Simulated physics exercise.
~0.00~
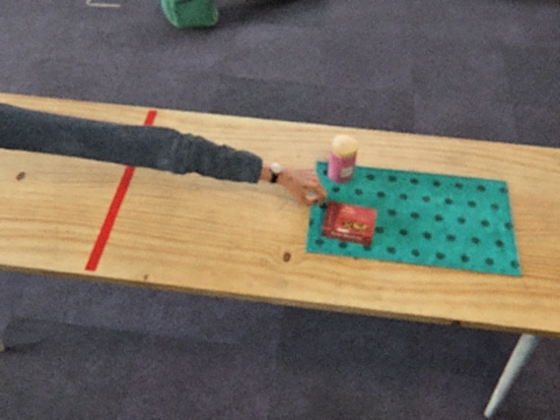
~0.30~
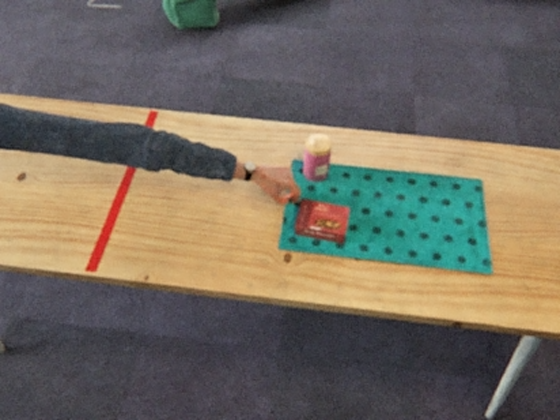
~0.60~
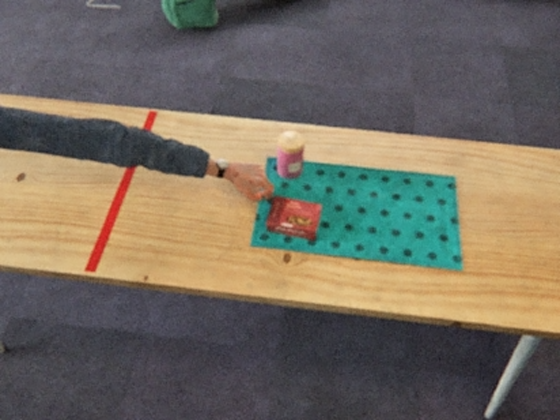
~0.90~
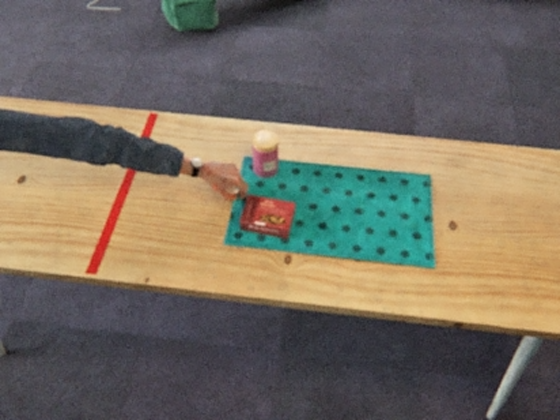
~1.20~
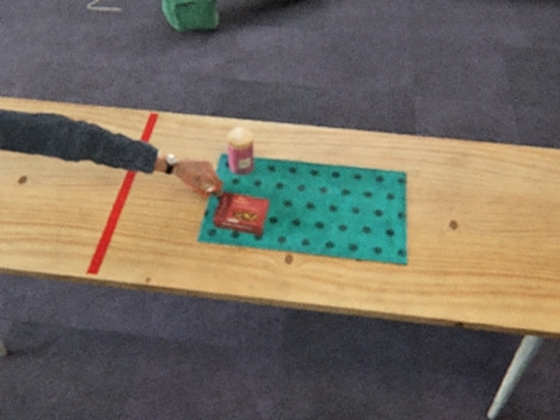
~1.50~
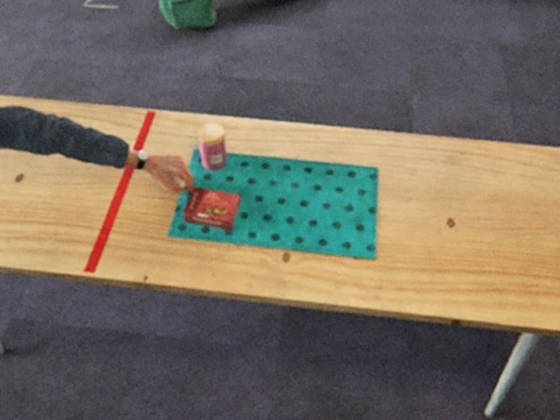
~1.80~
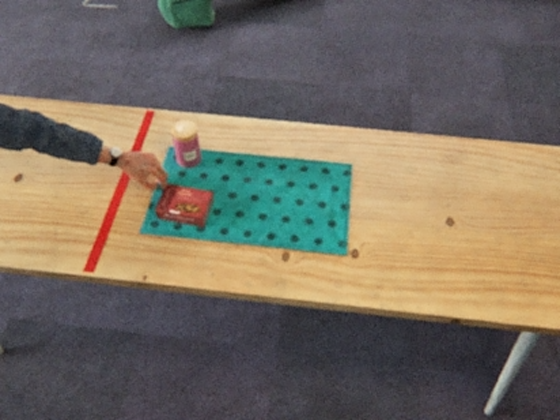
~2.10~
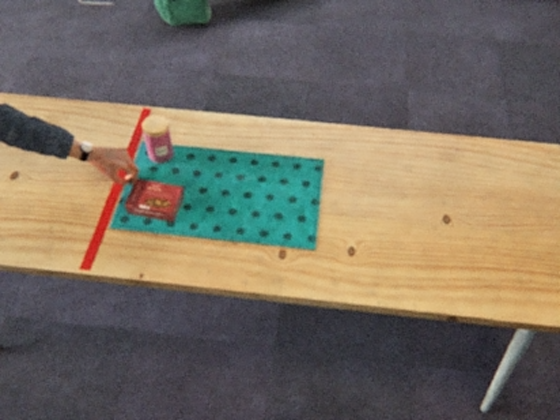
A turquoise place mat with dark dots lies on a long wooden desk, seen from above at an angle over a dark carpeted floor. A red packet rests near its left end, with a pink jar standing upright just behind, while a strip of red tape crosses the desk farther left. A hand in a dark grey sleeve reaches in from the left and draws the mat steadily leftward, carrying both things along. The mat's left edge finally reaches the tape, with the jar still upright and the packet still lying on the cloth.
